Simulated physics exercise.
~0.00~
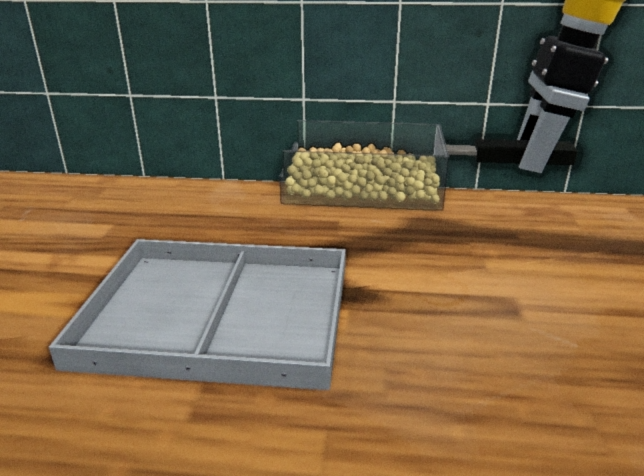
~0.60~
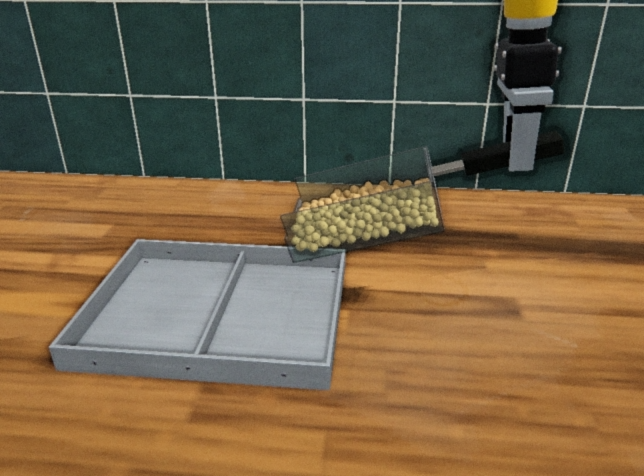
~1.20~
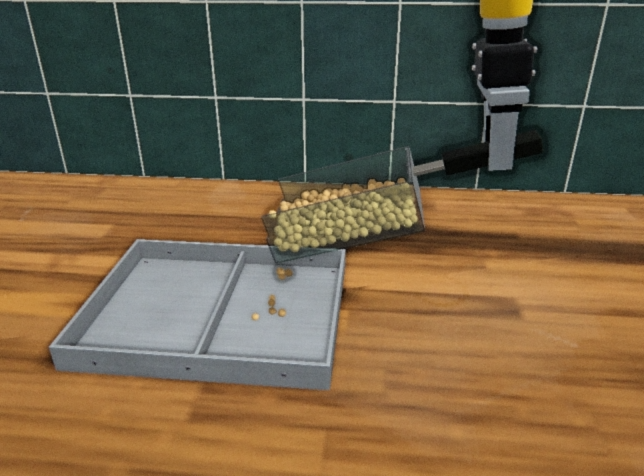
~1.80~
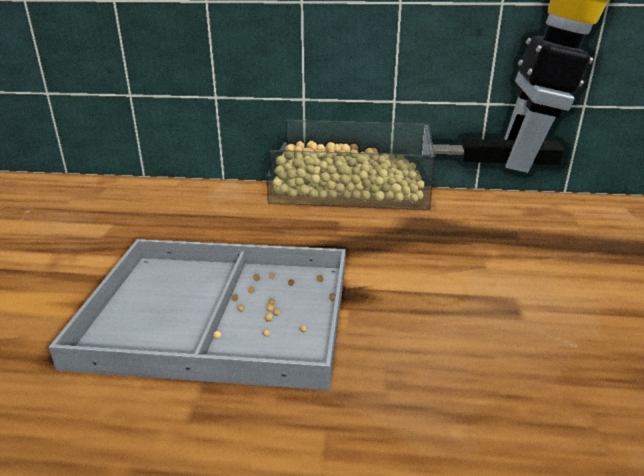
On a wooden counter against green tiles, a robot arm tilting a clear box of chickpeas, spilling a few into a divided grey tray's right side, then levelling.
